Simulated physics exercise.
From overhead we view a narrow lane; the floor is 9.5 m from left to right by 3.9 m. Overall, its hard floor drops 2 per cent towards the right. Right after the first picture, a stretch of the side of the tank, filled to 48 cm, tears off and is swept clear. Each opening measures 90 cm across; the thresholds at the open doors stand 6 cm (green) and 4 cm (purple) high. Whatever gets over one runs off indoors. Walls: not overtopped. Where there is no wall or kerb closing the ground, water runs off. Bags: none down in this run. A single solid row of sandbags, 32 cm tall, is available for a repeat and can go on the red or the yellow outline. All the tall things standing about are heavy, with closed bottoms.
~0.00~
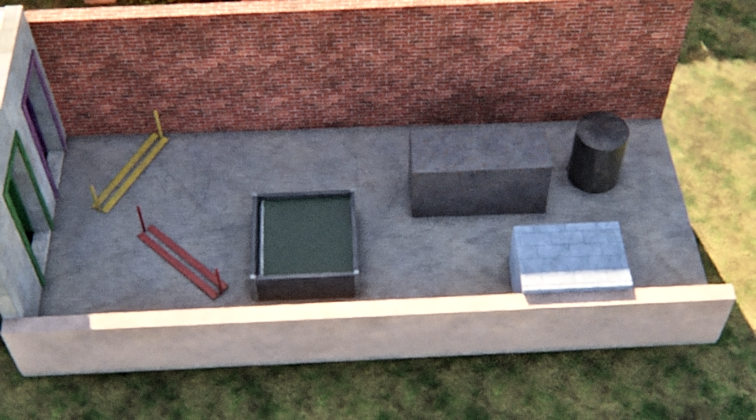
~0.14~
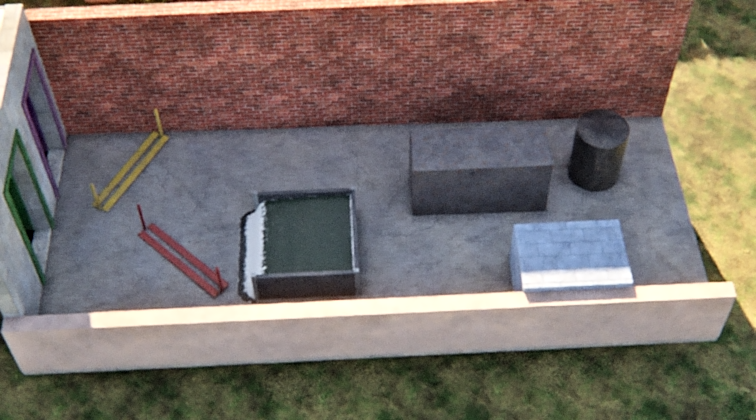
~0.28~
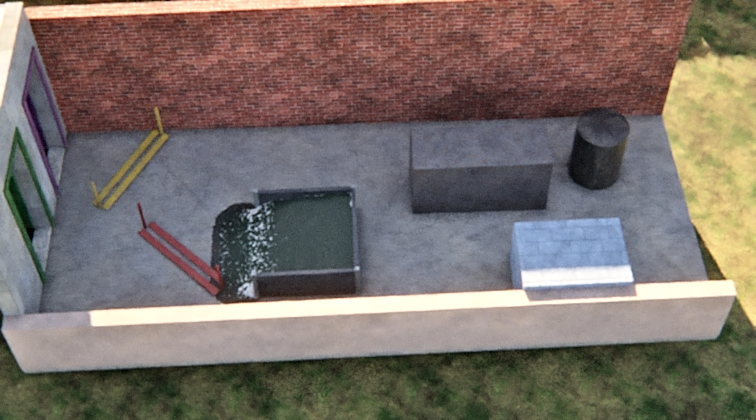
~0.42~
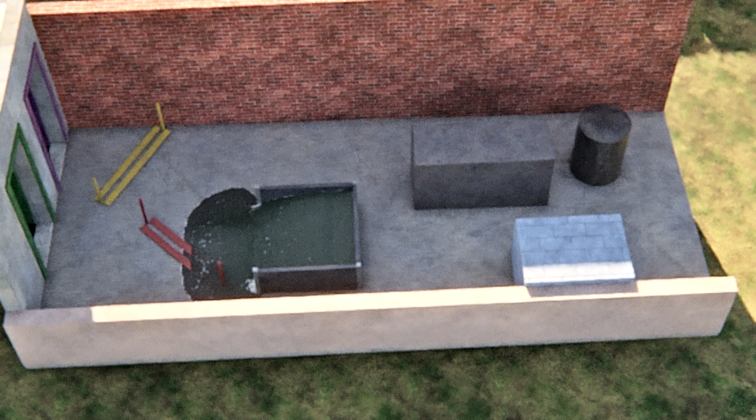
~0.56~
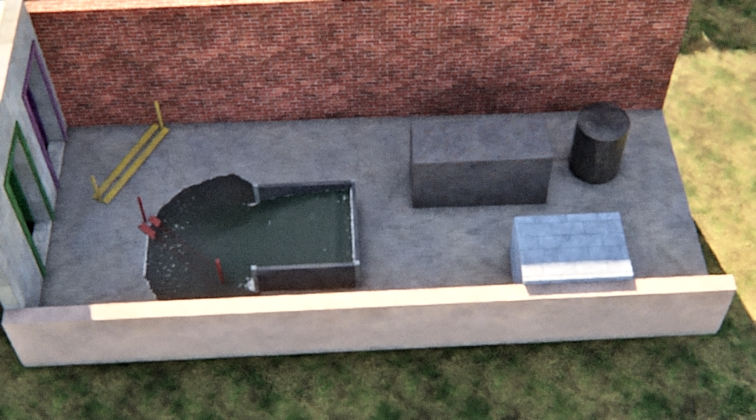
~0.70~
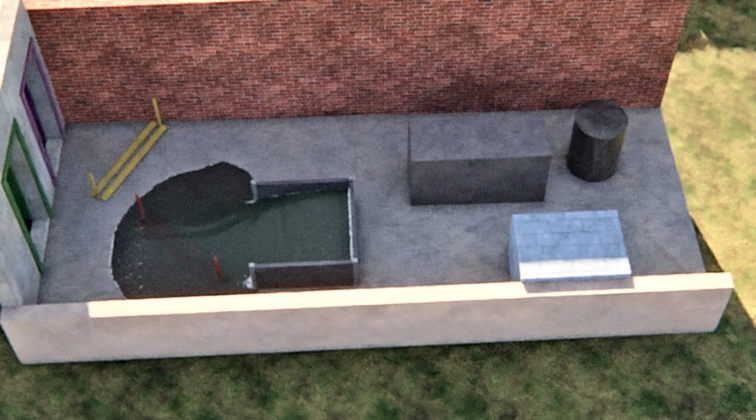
At the start, a square tank of dark green water sits still in a walled yard beside red and yellow low barriers. Its left side breaks away and water pours out, spreading leftward in a widening dark pool that surrounds the red barrier, leaving only its upright posts showing.
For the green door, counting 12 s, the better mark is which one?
It is the red one.
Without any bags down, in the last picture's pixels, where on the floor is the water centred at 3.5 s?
I'd put it at around pixel (158, 235).
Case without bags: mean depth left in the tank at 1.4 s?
Mean depth: About 20 cm.
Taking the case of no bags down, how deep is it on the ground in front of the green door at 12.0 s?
The depth there is around 0.0 cm.
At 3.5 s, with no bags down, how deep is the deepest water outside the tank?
Max depth: Close to 13 cm.
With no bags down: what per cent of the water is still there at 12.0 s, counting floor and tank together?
Close to 78 percent.
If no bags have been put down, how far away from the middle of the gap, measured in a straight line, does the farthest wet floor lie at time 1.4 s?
3.2 m.
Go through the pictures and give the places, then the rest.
The tank at (305, 236) is whole and still, 48 cm deep, in the first picture.
The front is at a hidden place, 0.8 m from the gap at (259, 251); 0.2 m2 of floor is under water; 48 cm left at the back of the tank, in the second picture.
Water pours out at (259, 250) and has run 1.0 m, to (236, 208); typically 8 cm deep outside, 48 cm at the tank's back, in the third picture.
Water pours out at (261, 246) and has run 1.2 m, to (211, 202); typically 6 cm deep outside, 47 cm at the tank's back, in the fourth picture.
Water pours out at (260, 244) and has run 1.6 m, to (156, 226); typically 5 cm deep outside, 41 cm at the tank's back, in the fifth picture.
The front is at (121, 235), 2.1 m from the gap at (258, 242); 4.3 m2 of floor is under water; 41 cm left at the back of the tank, in the sixth picture.
After 1.4 s water covers 30 % of the floor and is deepest (16 cm) near (241, 250) in the run without bags; in at the green door, 4 L with no bags, 0 L with the row on red, 1 L on yellow.
After 2.2 s water covers 35 % of the floor and is deepest (24 cm) near (48, 318) in the run without bags; in at the green door, 46 L with no bags, 0 L with the row on red, 46 L on yellow.
After 3.5 s water covers 35 % of the floor and is deepest (13 cm) near (126, 305) in the run without bags; in at the green door, 88 L with no bags, 0 L with the row on red, 105 L on yellow.
After 7.0 s water covers 55 % of the floor and is deepest (8 cm) near (405, 179) in the run without bags; in at the green door, 96 L with no bags, 4 L with the row on red, 115 L on yellow.
After 12.0 s water covers 55 % of the floor and is deepest (8 cm) near (504, 313) in the run without bags; in at the green door, 97 L with no bags, 4 L with the row on red, 115 L on yellow.
